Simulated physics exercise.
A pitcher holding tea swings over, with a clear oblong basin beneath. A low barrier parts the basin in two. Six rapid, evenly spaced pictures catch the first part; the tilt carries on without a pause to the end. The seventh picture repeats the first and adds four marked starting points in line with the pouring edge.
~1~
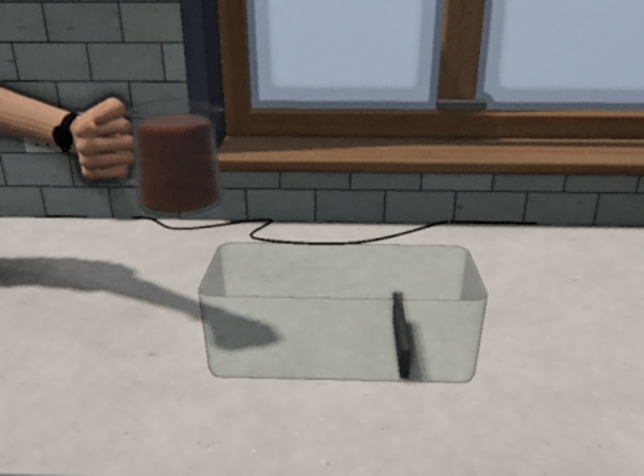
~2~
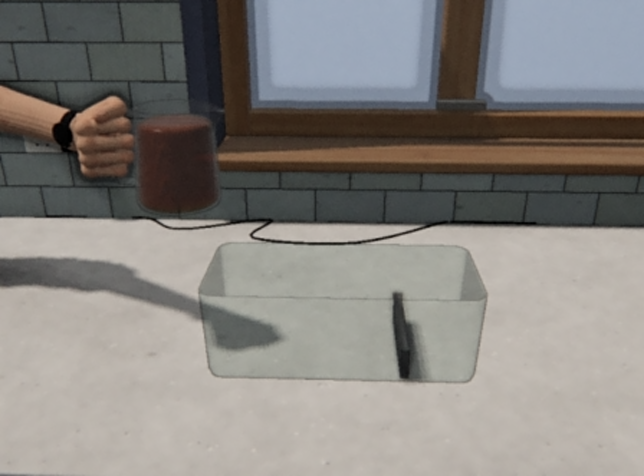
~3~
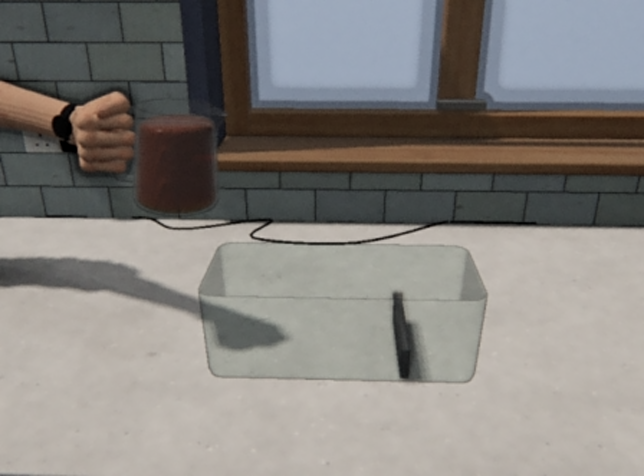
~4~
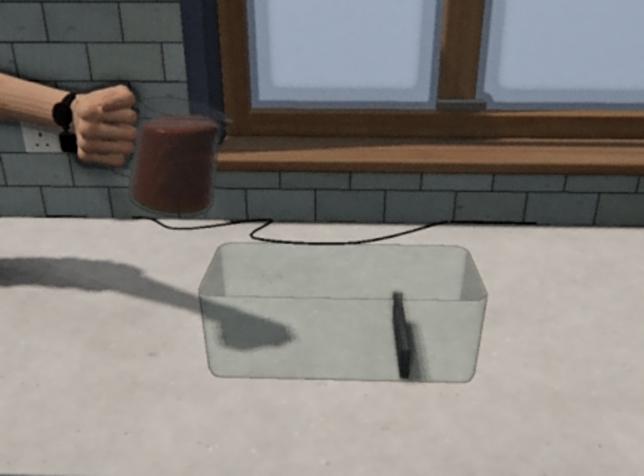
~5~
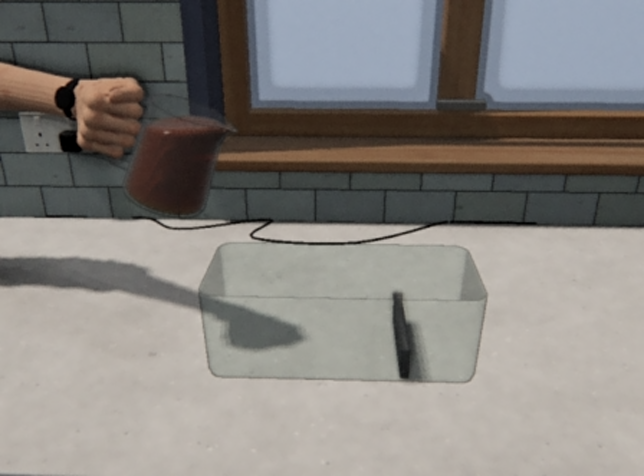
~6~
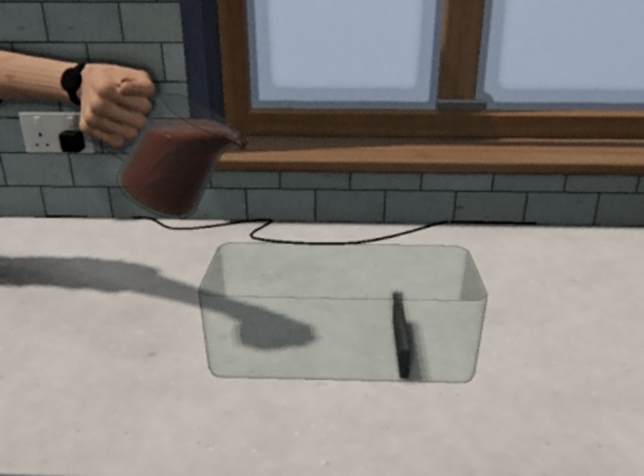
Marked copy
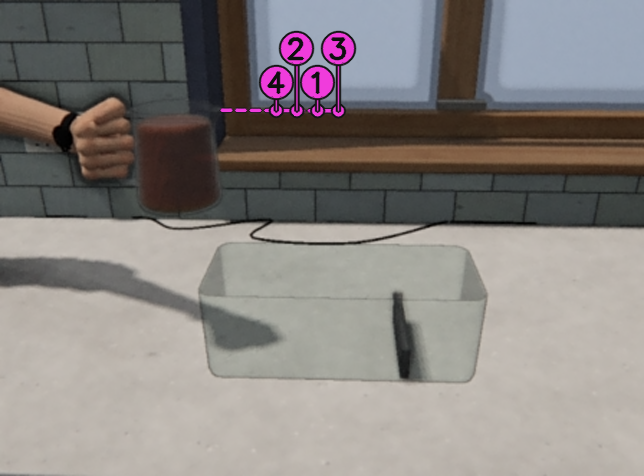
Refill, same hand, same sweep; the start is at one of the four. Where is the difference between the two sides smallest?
3 is best.
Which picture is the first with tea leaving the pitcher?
In picture 6.
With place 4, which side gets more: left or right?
The left side.
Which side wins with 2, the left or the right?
The left side.
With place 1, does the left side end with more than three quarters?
Yes, it does.
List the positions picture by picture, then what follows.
Upright, lip at (222, 110); basin from (209, 372) to (474, 378); top of the wall at (402, 319); nothing has left yet.
Upright, lip at (223, 111); nothing has left yet.
Tipped about 5°, lip at (226, 115); nothing has left yet.
Tipped about 12°, lip at (231, 121); nothing has left yet.
Tipped about 21°, lip at (236, 130); nothing has left yet.
Tipped about 31°, lip at (240, 142); tea is over the lip, down to (244, 146).
On the marked copy, 1 at (317, 110); 2 at (296, 110); 3 at (338, 110); 4 at (276, 110).
With 1, about 90 % ends left of the wall and 7 % right of it; 3 % is lost outside.
With 2, about 90 % ends left of the wall and 6 % right of it; 4 % is lost outside.
With 3, about 51 % ends left of the wall and 48 % right of it.
With 4, about 93 % ends left of the wall and 5 % right of it.
